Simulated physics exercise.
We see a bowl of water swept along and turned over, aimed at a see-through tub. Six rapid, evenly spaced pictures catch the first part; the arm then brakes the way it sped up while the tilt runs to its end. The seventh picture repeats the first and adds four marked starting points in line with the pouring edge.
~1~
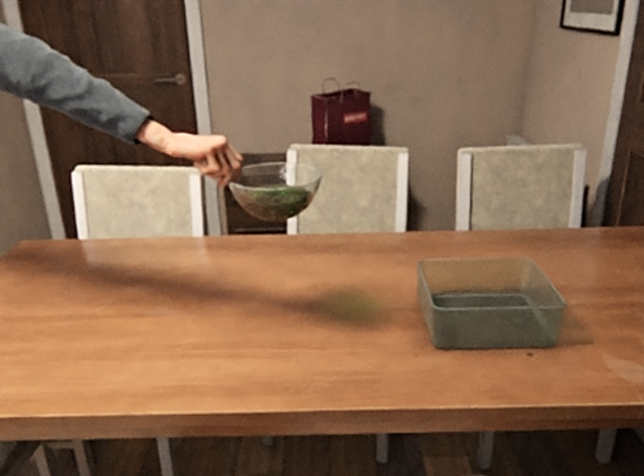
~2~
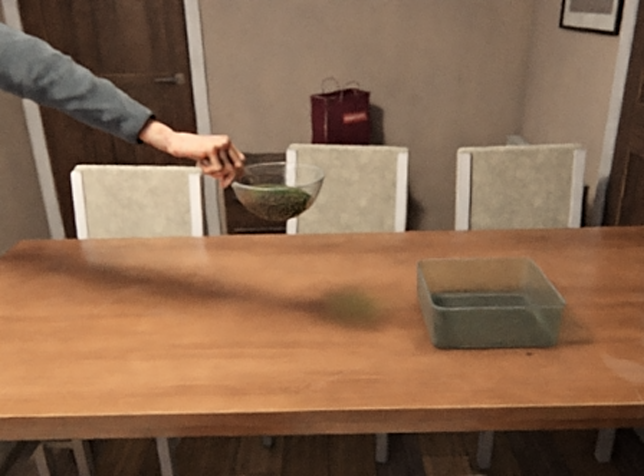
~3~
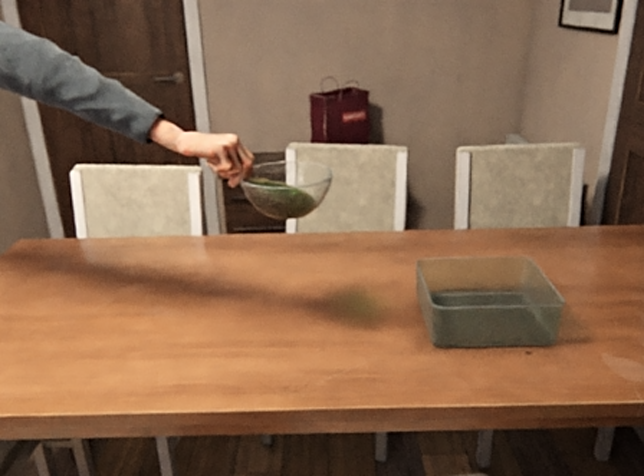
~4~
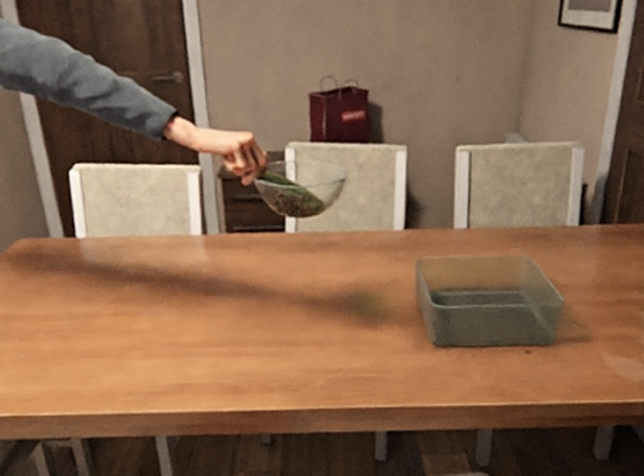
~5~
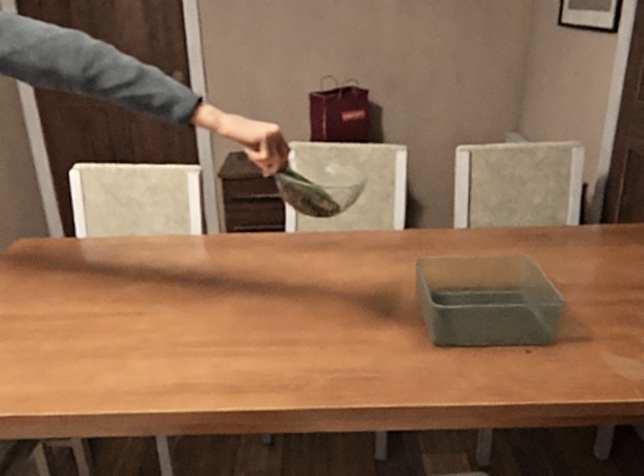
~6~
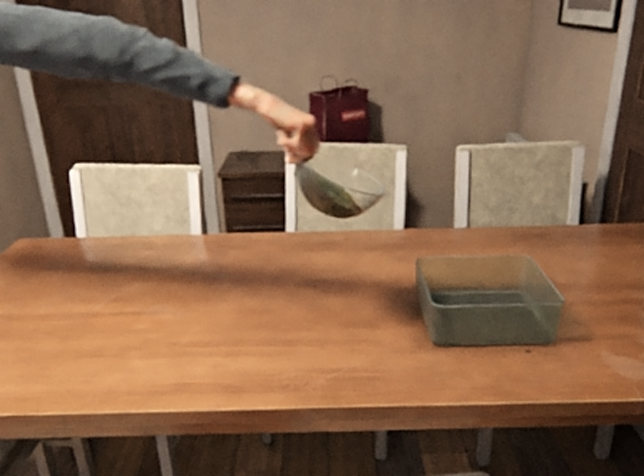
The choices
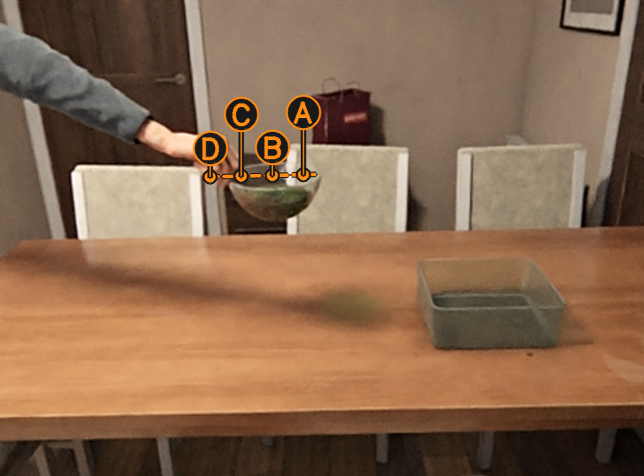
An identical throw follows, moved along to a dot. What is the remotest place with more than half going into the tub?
B will do.
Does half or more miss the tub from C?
Yes, that goes wrong.
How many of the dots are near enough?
Two of the four.
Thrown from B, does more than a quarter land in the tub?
Yes, it does.
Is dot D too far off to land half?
Yes, that goes wrong.
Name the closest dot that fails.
That is dot C.
On the marked copy, A at (303, 174); B at (272, 175); C at (241, 176); D at (210, 176).
If A is chosen, about 74 % lands in the tub, 12 % falls short and 14 % goes beside or beyond.
If B is chosen, about 63 % lands in the tub, 25 % falls short and 12 % goes beside or beyond.
If C is chosen, about 31 % lands in the tub, 59 % falls short and 10 % goes beside or beyond.
If D is chosen, about 2 % lands in the tub, 96 % falls short.
